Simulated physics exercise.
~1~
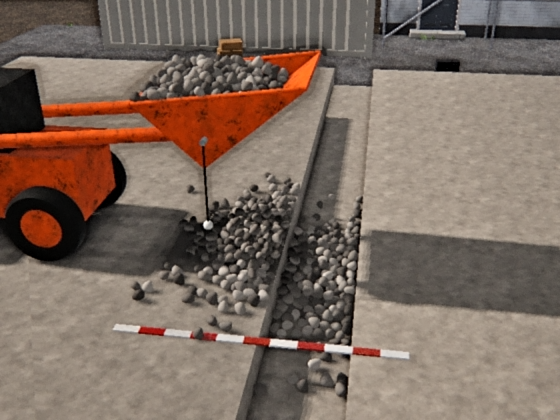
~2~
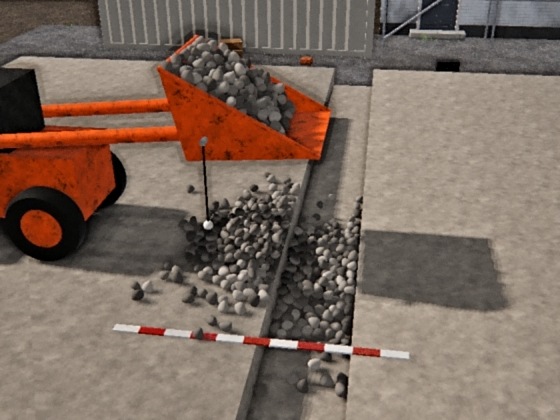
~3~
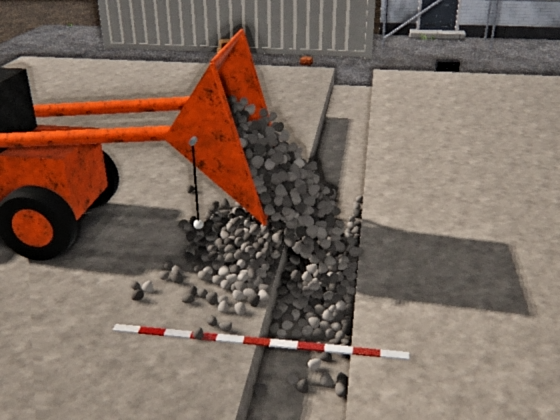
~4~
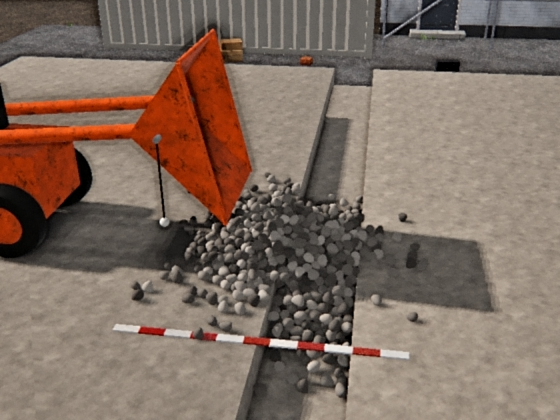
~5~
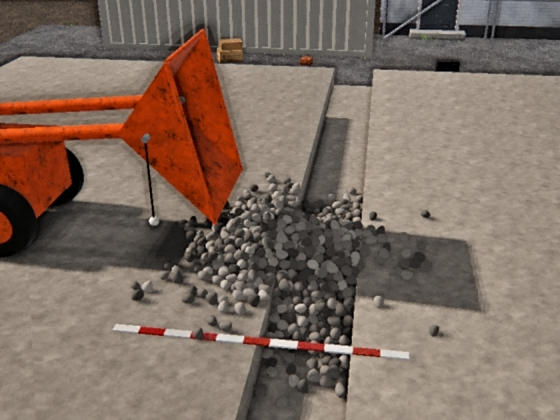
Orange loader tipping its bucket of grey cobbles into and beside a trench, then backing left, a few stones scattering beyond.
